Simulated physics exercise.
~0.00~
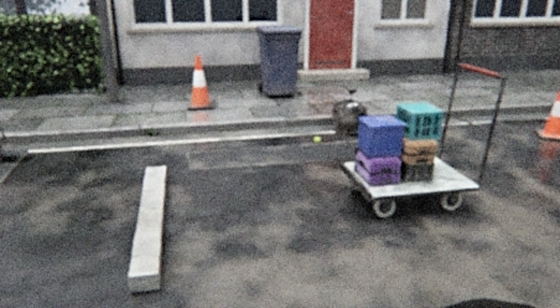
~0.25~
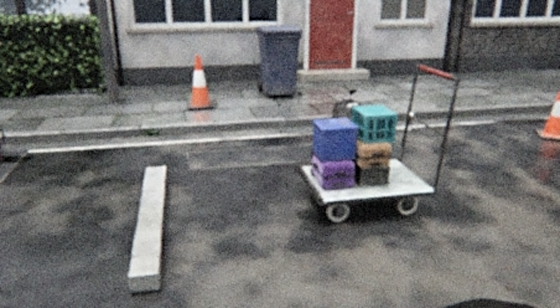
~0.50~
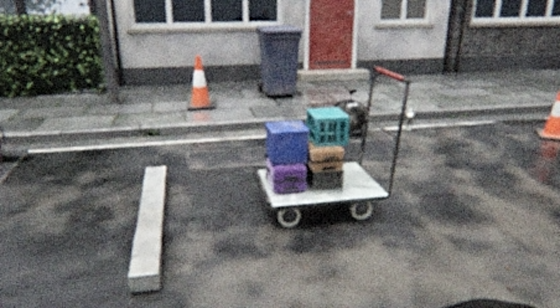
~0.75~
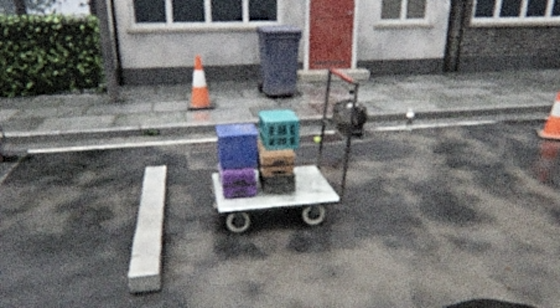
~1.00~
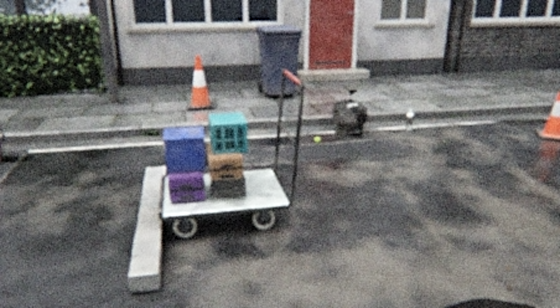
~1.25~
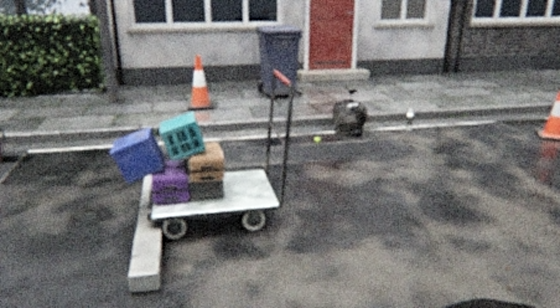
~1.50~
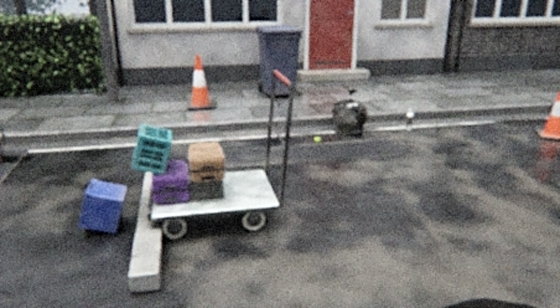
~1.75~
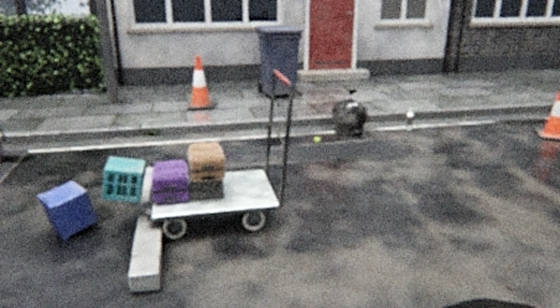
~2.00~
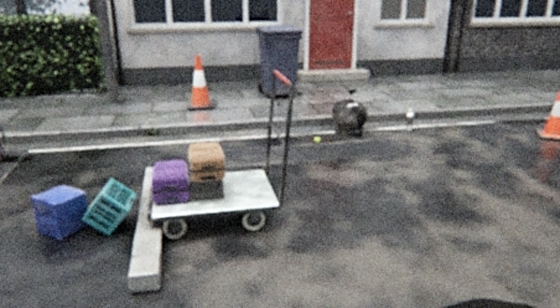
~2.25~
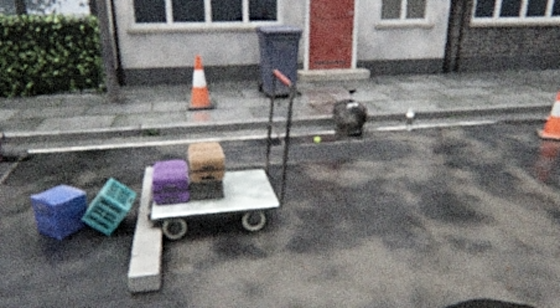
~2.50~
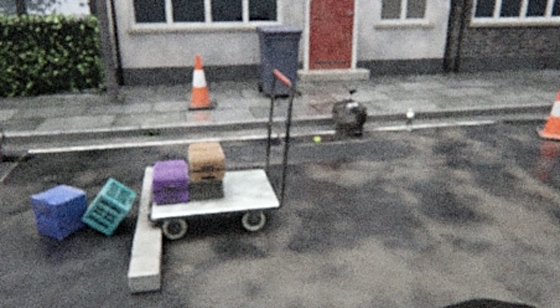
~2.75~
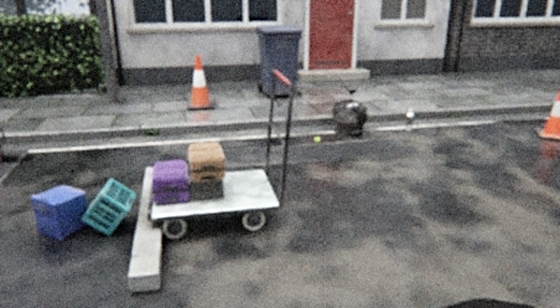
A flat cart stacked with crates and cases rolled left across the pavement and stopped abruptly against a low raised sill. The blue tote and teal crate on top tumbled over it onto the ground, while the purple, brown and black pieces stayed aboard.
